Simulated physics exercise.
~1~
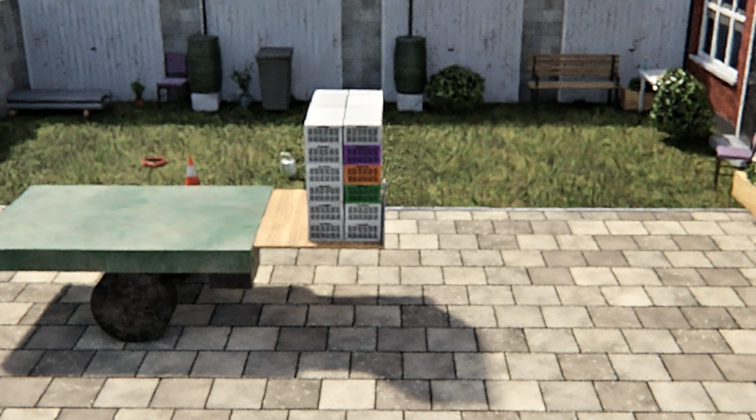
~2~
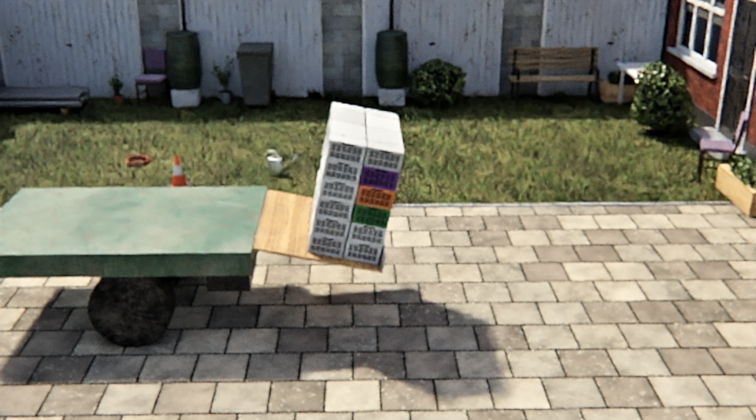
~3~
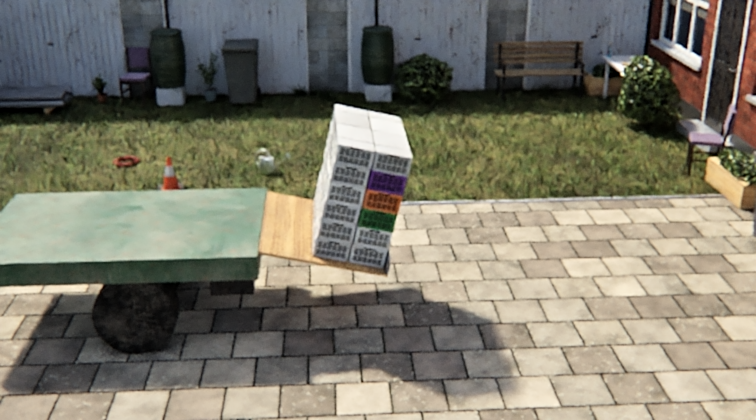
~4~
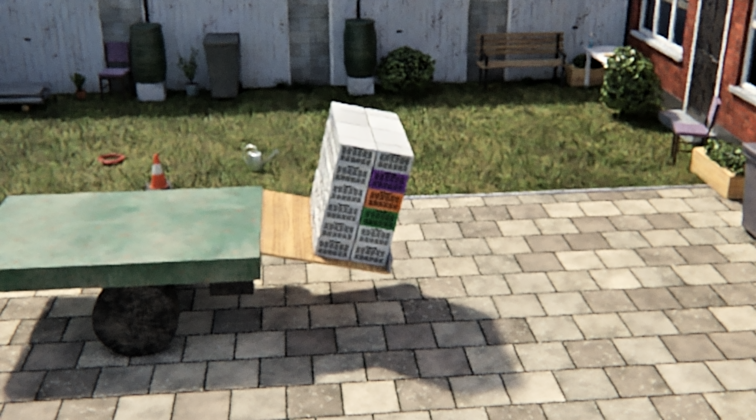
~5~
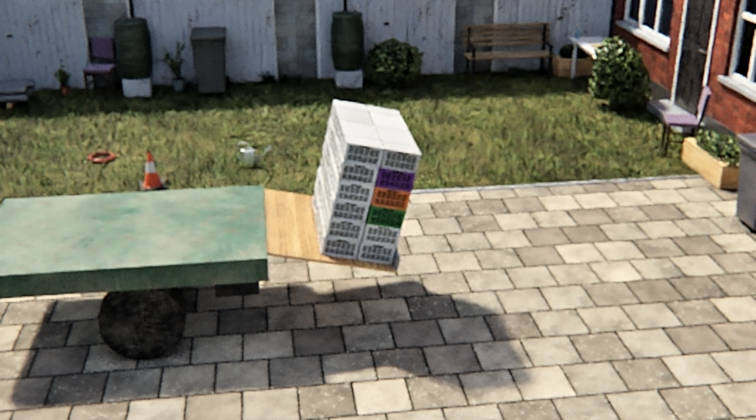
In a paved backyard, a tall block of mostly white crates stood on a wooden flap behind a green flat-bed; the flap tilted gently down to the right, the block leaned with it, and every crate, including the purple and green ones, stayed aboard.
